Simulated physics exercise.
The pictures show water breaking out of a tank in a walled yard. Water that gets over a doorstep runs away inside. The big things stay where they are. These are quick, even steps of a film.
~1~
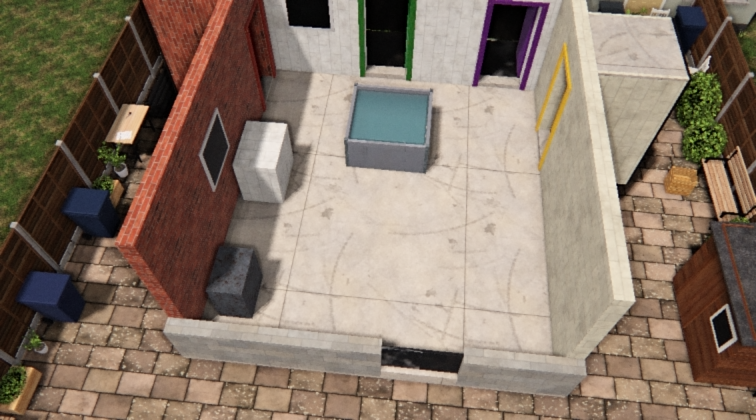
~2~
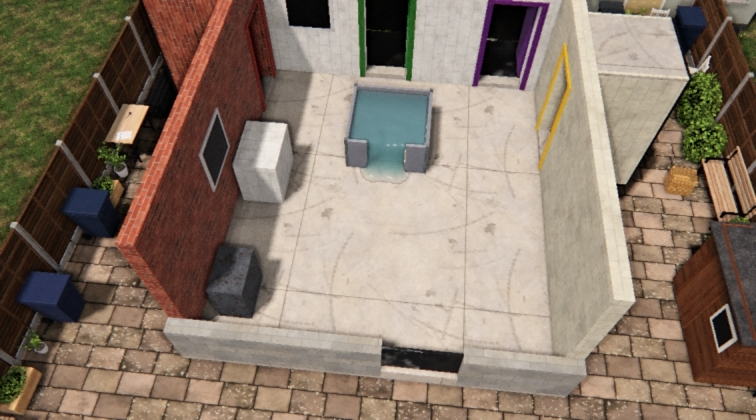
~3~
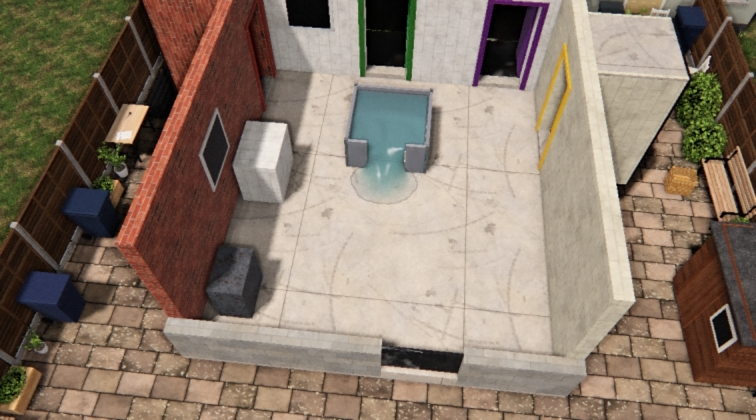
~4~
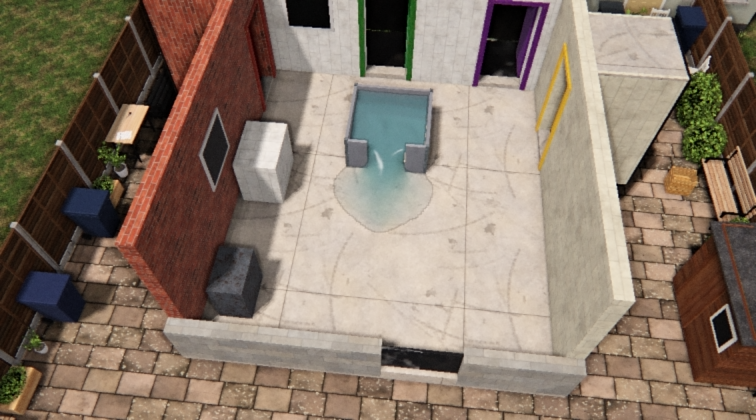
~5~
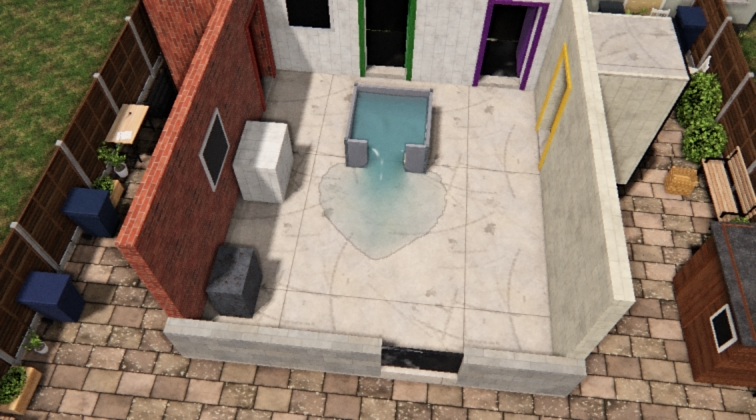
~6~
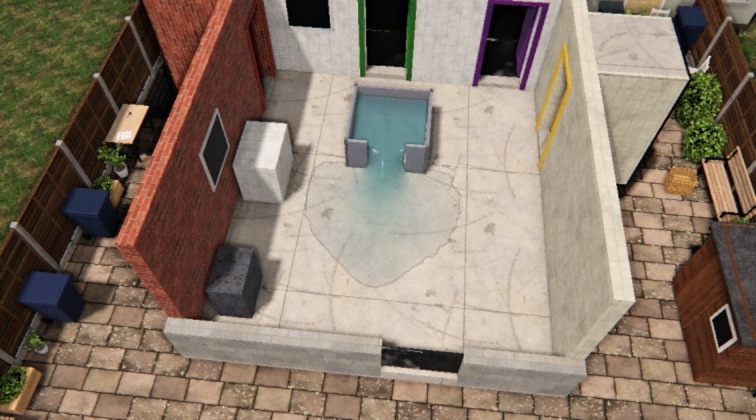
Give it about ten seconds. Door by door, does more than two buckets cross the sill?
One by one: The green door stays under that; the purple door stays under that; the red door stays under that; the yellow door stays under that.
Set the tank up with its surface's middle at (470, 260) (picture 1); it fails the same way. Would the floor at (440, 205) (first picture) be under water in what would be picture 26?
There: No water.
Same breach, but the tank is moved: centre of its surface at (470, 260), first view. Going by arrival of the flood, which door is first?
That is the yellow one.
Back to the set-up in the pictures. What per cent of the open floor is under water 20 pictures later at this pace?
Roughly 50 per cent.
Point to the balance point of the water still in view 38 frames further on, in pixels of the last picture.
Close to (393, 245).
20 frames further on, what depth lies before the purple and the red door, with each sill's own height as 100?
Near 0 and 0 in a hundred.
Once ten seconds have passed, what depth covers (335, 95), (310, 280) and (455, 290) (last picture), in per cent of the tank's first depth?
About 2, 6 and 8 per cent.
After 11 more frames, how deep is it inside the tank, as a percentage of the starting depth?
About 46 per cent.
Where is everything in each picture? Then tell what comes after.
In the first frame, the open tank at (390, 117) is whole and still.
In the second frame, water pours out at (386, 160) and has run to (365, 173).
In the third frame, water pours out at (386, 161) and has run to (373, 199).
In the fourth frame, water pours out at (386, 161) and has run to (386, 228).
In the fifth frame, water pours out at (386, 161) and has run to (383, 253).
In the sixth frame, the front is at (363, 279), out from the gap at (386, 161).
A moment on, water covers 40 % of the floor; the green door not reached, the purple door not reached, the red door not reached, the yellow door not reached.
Next, water covers 50 % of the floor; the green door not reached, the purple door not reached, the red door not reached, the yellow door not reached.
Then, water covers 50 % of the floor; the green door not reached, the purple door not reached, the red door not reached, the yellow door not reached.
Later, water covers 65 % of the floor; the green door not reached, the purple door not reached, the red door not reached, the yellow door wet at the sill, nothing in.
In the end, water covers 85 % of the floor; the green door wet at the sill, nothing in, the purple door wet at the sill, nothing in, the red door not reached, the yellow door wet at the sill, nothing in.
